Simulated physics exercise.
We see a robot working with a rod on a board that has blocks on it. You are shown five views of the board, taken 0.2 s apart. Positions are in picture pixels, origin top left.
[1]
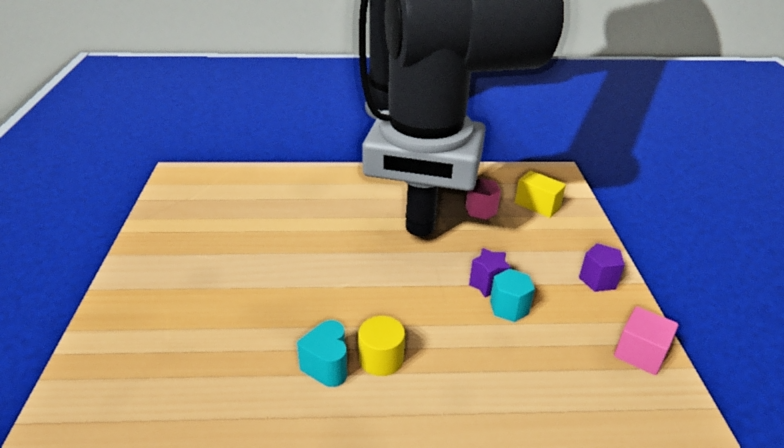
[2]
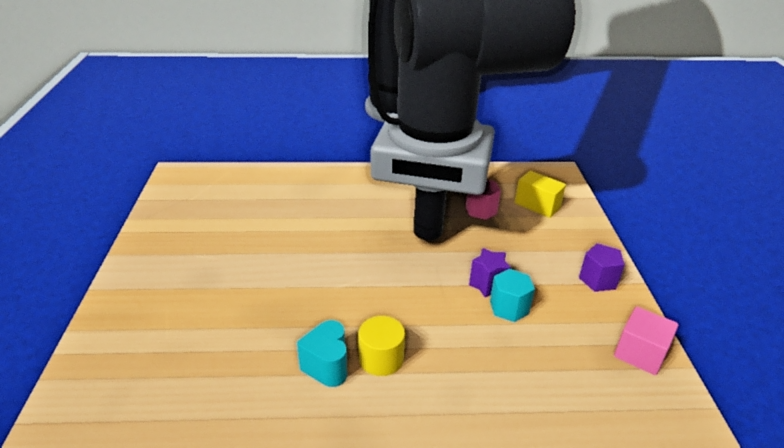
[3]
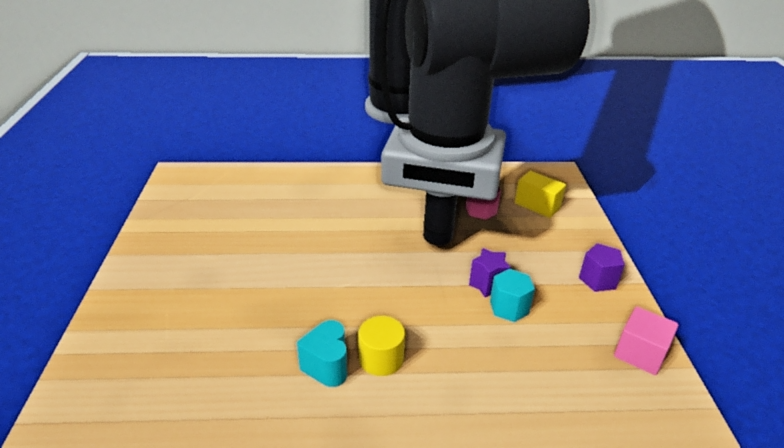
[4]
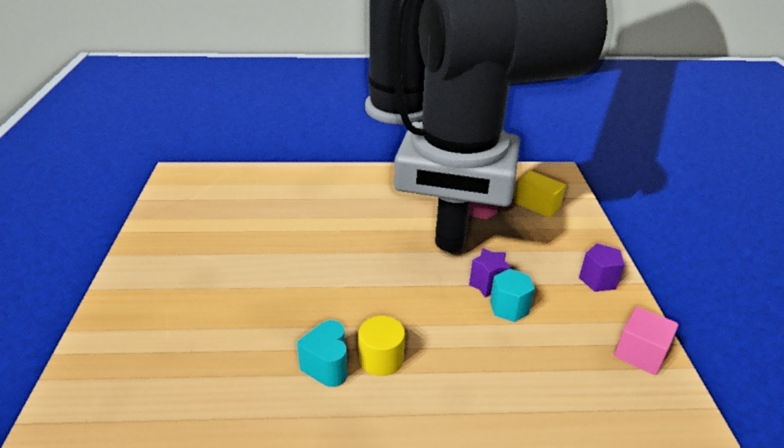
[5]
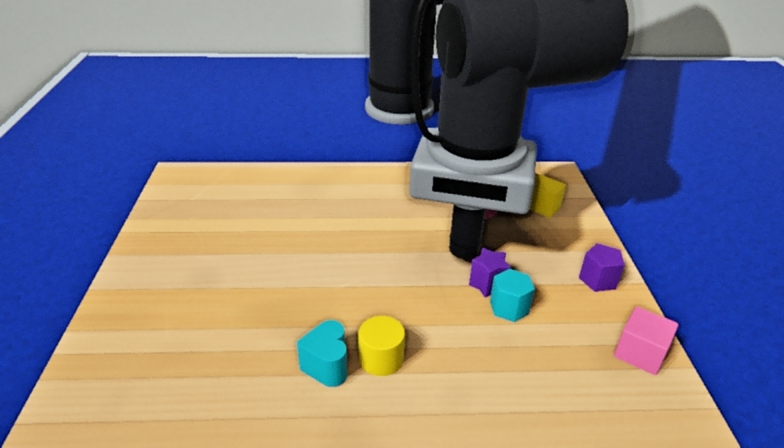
A black robot arm with a grey bracket and a short dark rod reaches over a pale striped wooden board on a blue surface, seen from the front and above. Teal and yellow blocks sit near the lower middle, a purple star touches a turquoise block right of centre, and purple, pink, yellow and dark pink blocks lie farther right. The arm moves slightly rightward and nearer, bringing the rod beside the star, while the blocks and camera stay still.
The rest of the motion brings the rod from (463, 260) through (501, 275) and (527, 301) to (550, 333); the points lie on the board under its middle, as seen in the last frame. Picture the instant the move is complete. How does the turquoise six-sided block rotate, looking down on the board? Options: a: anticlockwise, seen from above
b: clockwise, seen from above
Letter b.
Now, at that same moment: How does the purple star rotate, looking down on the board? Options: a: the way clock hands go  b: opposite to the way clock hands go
a
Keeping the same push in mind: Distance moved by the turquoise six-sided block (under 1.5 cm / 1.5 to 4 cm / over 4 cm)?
Band: Over 4 cm.
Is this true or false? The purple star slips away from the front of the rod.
The statement is incorrect.
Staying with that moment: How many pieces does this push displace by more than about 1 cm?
Displaced: Two.
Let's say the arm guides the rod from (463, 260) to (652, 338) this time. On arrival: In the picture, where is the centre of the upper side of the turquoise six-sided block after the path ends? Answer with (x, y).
It will end up at (527, 308).
The first path, step by step. One third of the way, rod at (503, 266); purple star at (518, 273), turned 20° clockwise; turquoise six-sided block at (526, 297), turned 30° clockwise.
Two thirds of the way, rod at (530, 292); purple star at (539, 301), turned 45° clockwise; turquoise six-sided block at (530, 325), turned 60° clockwise.
At the end, rod at (552, 323); purple star at (556, 333), turned 80° clockwise; turquoise six-sided block at (526, 347), turned 90° clockwise; pink four-sided block still.
